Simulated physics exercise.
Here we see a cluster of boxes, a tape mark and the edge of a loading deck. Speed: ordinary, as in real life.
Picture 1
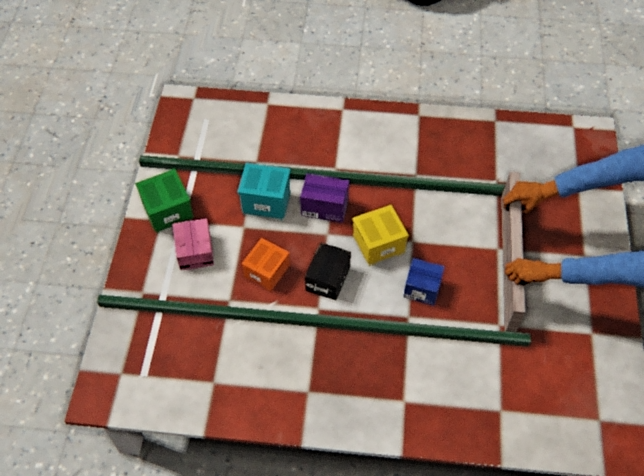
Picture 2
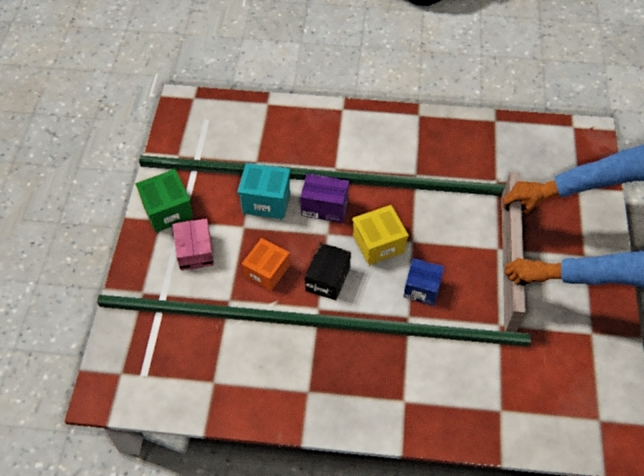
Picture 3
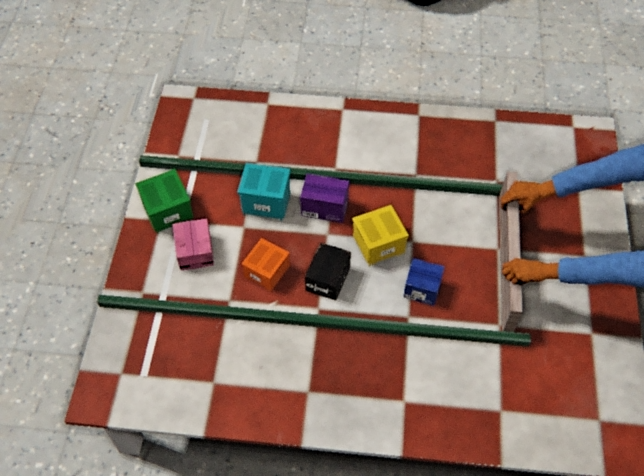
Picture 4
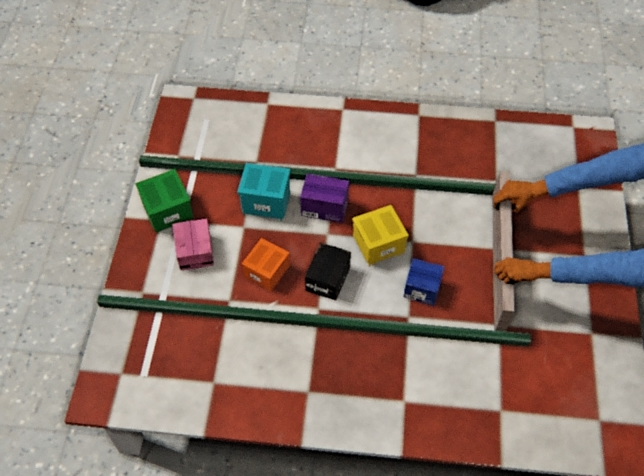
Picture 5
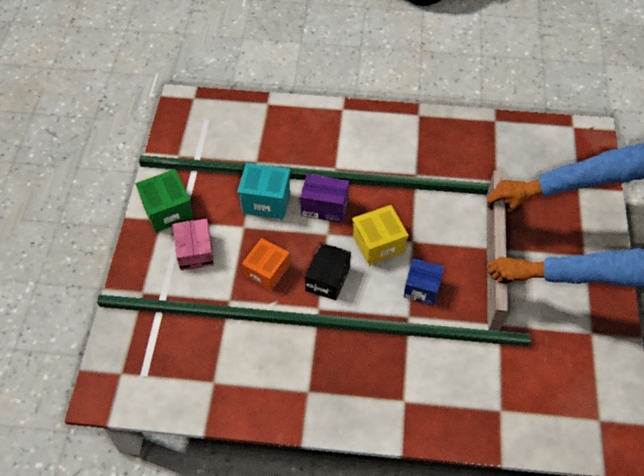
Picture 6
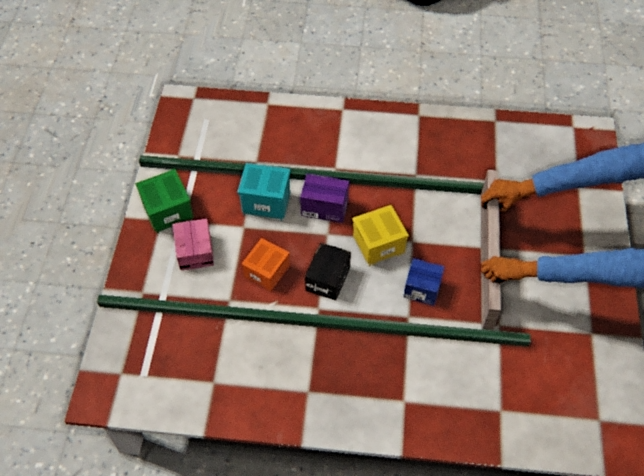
Eight coloured boxes sit scattered on a red-and-white checkered table, seen from above at an angle, with grey tiled floor around it. Between two green rails, green and pink boxes lie near a white tape line at left, turquoise, purple, orange and black ones in the middle, yellow and blue farther right. Two orange-gloved hands in blue sleeves slide an upright plank slightly leftward, while the boxes and camera stay still.
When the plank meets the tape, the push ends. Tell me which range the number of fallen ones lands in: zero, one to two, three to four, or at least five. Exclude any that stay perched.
Watching this, the number dropping off is three to four.
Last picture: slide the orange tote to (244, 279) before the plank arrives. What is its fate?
Outcome for the orange tote: It drops.
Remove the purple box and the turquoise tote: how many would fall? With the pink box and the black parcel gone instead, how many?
Fallen: 3, and 2 in the other try.
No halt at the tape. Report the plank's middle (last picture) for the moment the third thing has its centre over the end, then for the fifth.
Earlier crossing: About (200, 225); later crossing: About (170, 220).
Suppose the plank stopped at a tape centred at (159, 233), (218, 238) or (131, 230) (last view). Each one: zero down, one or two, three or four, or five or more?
Going through the places as listed, I'd say 5 or more, then just one or two, then five or over.
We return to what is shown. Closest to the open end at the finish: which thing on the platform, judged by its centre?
The black parcel is the one.
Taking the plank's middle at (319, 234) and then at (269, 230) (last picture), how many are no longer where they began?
The number moved is 6 and then 8.
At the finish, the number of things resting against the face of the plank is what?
Contact count: 3.
Soon after, none off yet; green tote at rest near (165, 201); pink box at rest near (194, 245); turquoise tote at rest near (265, 192).
By the end, the number that fall off is three or four; fallen, orange tote, turquoise tote, pink box and green tote.
